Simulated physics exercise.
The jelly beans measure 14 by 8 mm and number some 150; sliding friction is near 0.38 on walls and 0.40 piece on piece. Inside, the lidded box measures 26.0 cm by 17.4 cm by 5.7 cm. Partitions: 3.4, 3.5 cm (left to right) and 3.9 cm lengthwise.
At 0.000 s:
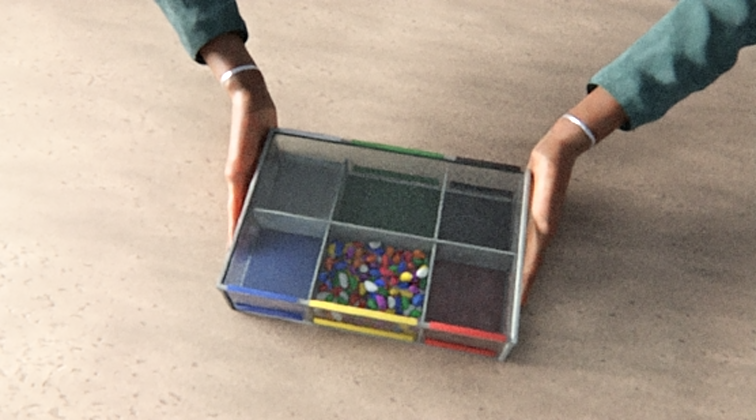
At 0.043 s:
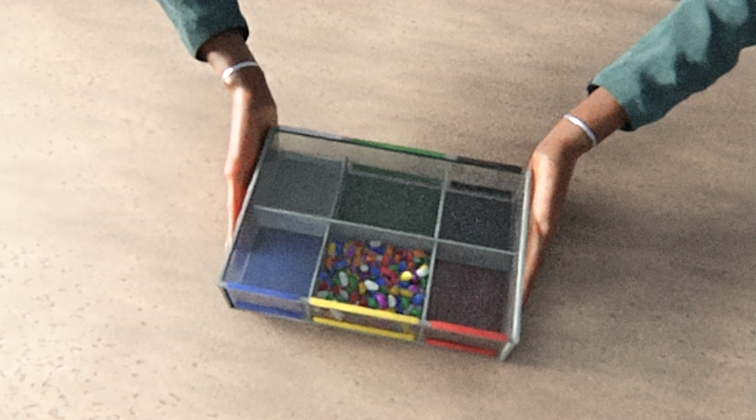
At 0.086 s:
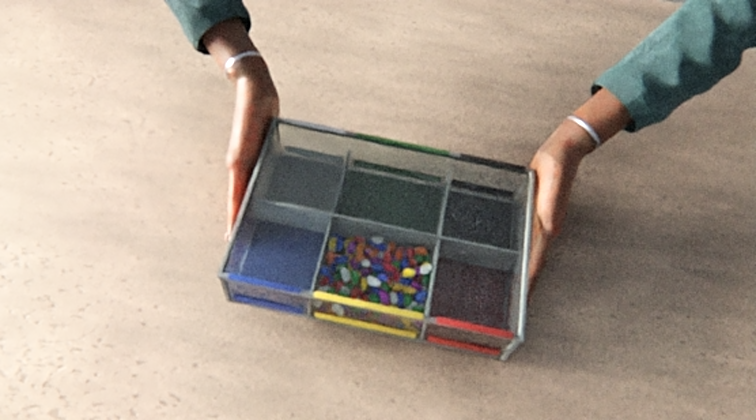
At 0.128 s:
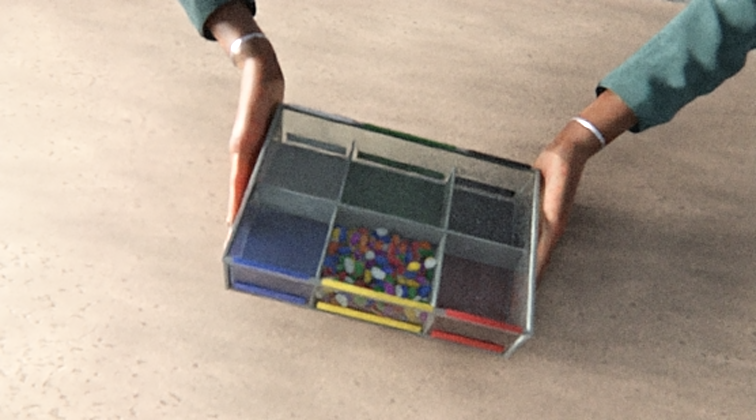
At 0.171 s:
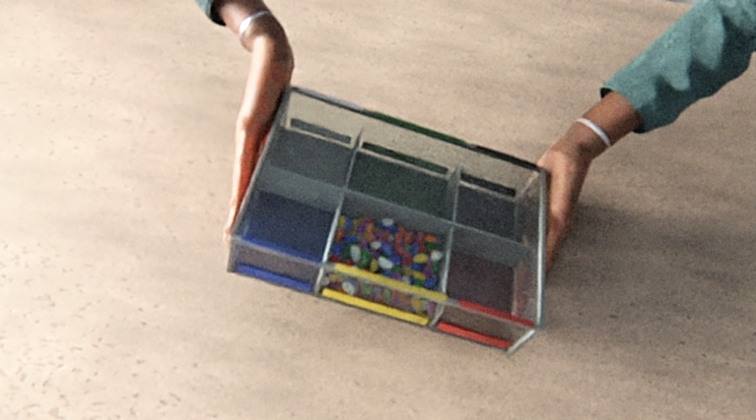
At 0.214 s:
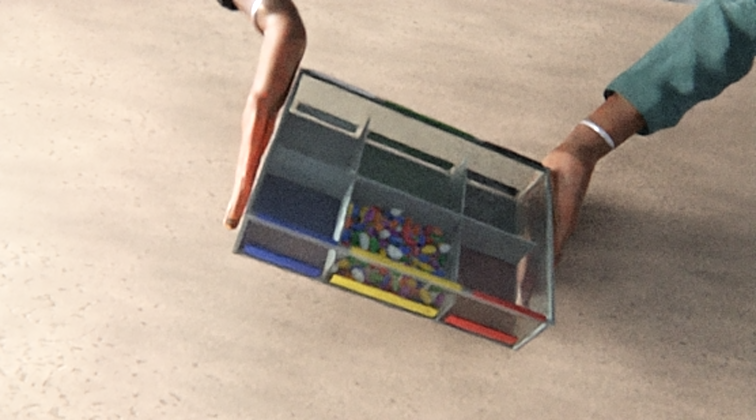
Two hands in teal sleeves, each wrist wearing a pale band, grip the left and right ends of a clear divided box above a speckled beige surface, seen from above by a still camera. Multicoloured jelly beans fill the front middle of six compartments, behind a yellow strip between blue and red ones. The hands tilt the box slowly, then faster, its left side rising higher.
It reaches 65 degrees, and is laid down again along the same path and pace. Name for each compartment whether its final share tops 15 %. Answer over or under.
Red over, blue under, green under, yellow over, white under, black under.
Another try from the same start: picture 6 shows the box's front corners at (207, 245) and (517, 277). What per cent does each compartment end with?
Red 0, blue 5, green 5, yellow 85, white 5, black 0.
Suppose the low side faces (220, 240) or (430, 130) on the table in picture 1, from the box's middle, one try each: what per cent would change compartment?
Some 20 and 10 per cent.
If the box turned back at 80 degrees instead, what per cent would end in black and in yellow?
Then: Black 15, yellow 50.
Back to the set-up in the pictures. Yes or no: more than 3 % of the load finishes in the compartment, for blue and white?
Blue no, white no.
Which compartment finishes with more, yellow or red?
The yellow one has more.
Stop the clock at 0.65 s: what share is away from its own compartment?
Some 5 per cent.
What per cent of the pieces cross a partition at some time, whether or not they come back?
Some 30 per cent.
After 0.65 s, tilt 63 degrees; red 5 %, yellow 95 %.
After 0.95 s, tilt 25 degrees; red 20 %, yellow 70 %, black 5 %.
Then, at 1.34 s, tilt 0 degrees; red 20 %, yellow 70 %, black 5 %.
By 1.9 s all is still; red 20 %, blue 0 %, green 0 %, yellow 70 %, white 0 %, black 5 %.
